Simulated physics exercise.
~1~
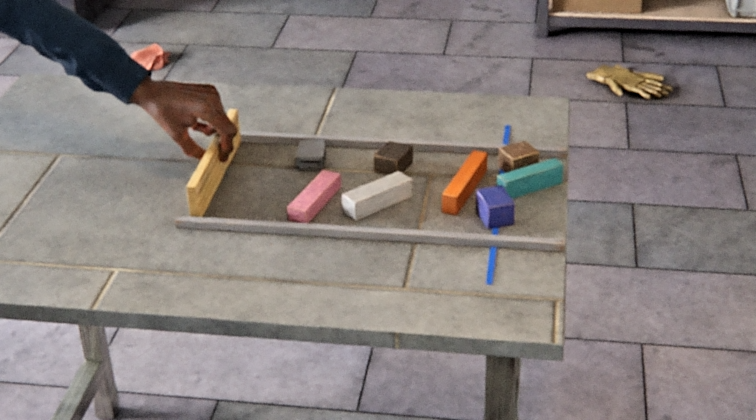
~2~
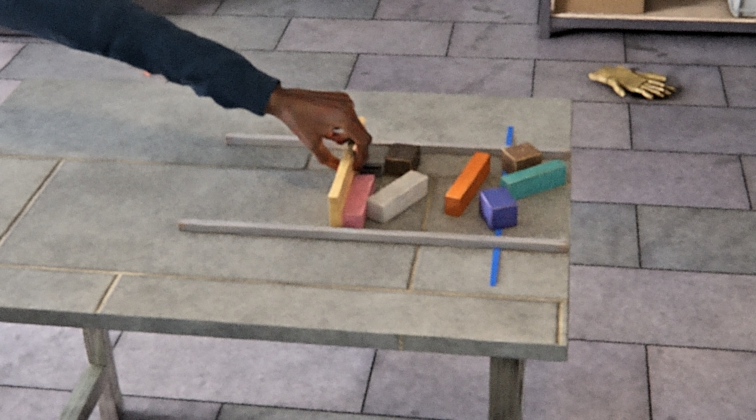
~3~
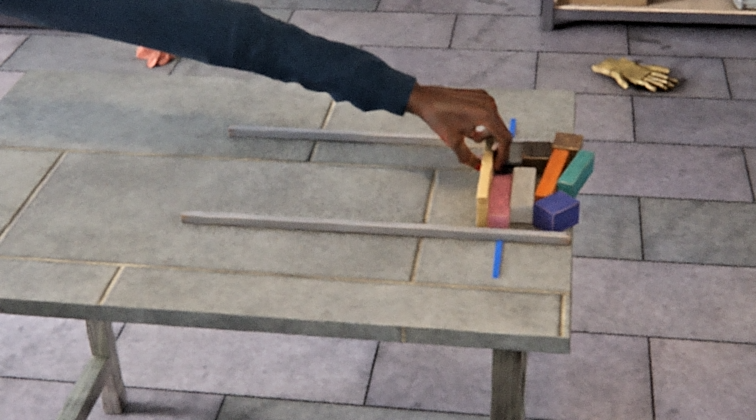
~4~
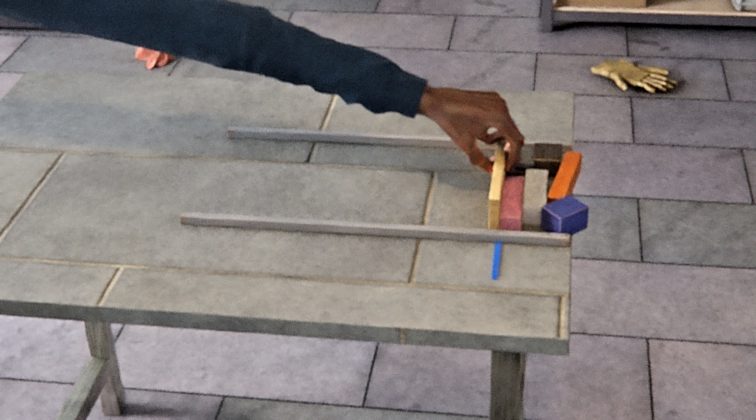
A hand in a dark sleeve grips a yellow board at the left end of two grey rails on a stone-topped table, seen from slightly above in a room with a tiled floor. Between the rails lie grey, dark brown, pink, white, orange, purple, brown and turquoise pieces, with blue tape near the right edge. The hand pushes the board rightward, gathering the pink, grey and white pieces. The pieces bunch together and crowd the table's edge. The board halts at the tape, the brown block and turquoise bar having gone over, while the orange and purple pieces remain at the edge.
